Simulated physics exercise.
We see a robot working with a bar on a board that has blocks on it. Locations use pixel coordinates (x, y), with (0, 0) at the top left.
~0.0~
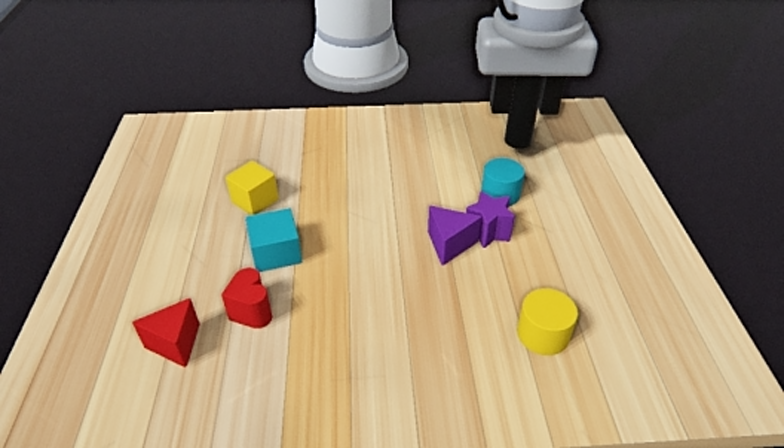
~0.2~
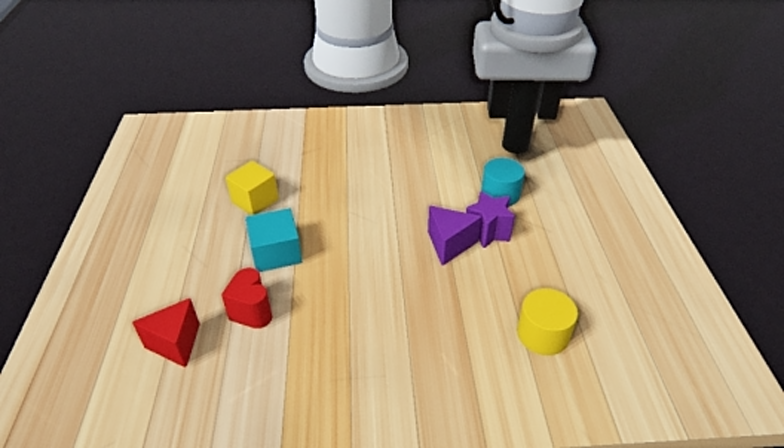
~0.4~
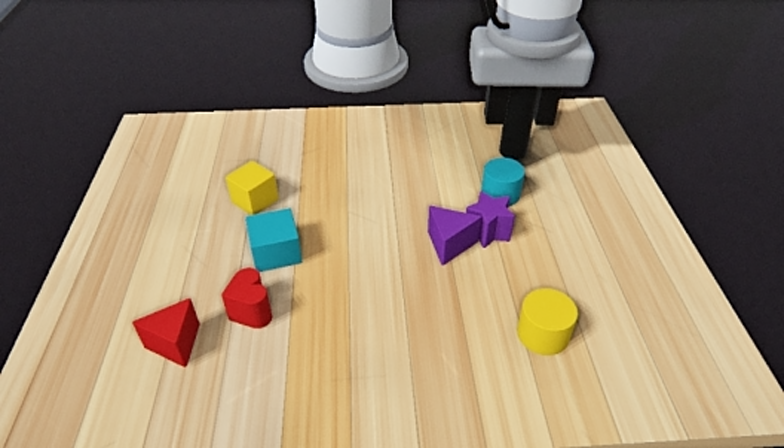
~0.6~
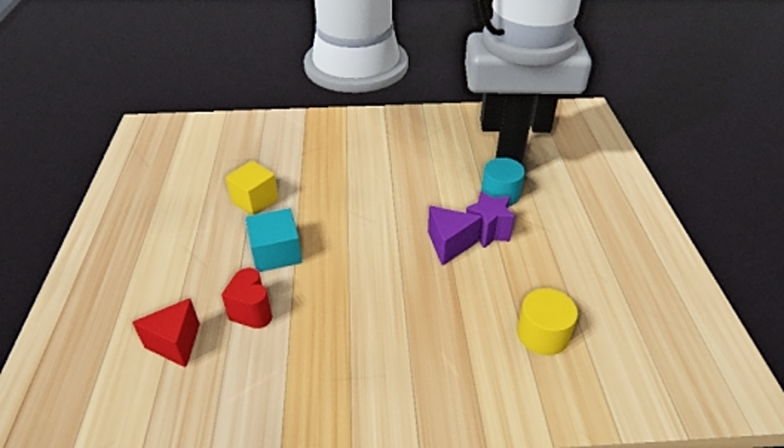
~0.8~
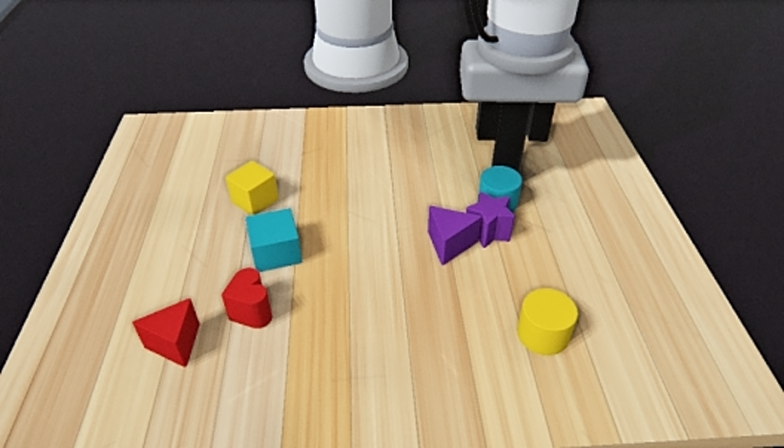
The robot arm's dark bar moved slowly down the wooden board to the turquoise round block and nudged it slightly toward the purple star, while the other coloured blocks stayed still.
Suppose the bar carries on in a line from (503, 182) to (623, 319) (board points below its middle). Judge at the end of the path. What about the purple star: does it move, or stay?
At the end of the path, it will have moved.
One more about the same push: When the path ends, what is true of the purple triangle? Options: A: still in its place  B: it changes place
B (it changes place)
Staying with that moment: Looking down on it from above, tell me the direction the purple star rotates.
The purple star rotates clockwise.
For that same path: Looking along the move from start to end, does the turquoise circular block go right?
My answer is yes.
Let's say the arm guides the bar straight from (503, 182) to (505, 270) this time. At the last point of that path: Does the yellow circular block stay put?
I expect so.
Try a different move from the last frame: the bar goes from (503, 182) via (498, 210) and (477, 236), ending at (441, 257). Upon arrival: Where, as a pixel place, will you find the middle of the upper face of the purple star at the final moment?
The centre of its top face lies at (493, 283).
On the path given first. One third of the way, bar at (541, 208); purple triangle at (443, 223), turned 30° clockwise; purple star at (489, 228), turned 40° clockwise; turquoise circular block at (519, 213).
Two thirds of the way, bar at (581, 252); purple triangle at (442, 223), turned 30° clockwise; purple star at (489, 233), turned 60° clockwise; turquoise circular block at (530, 228).
At the end, bar at (629, 304); purple triangle at (442, 223), turned 30° clockwise; purple star at (489, 233), turned 60° clockwise; turquoise circular block at (530, 228); yellow circular block in place.
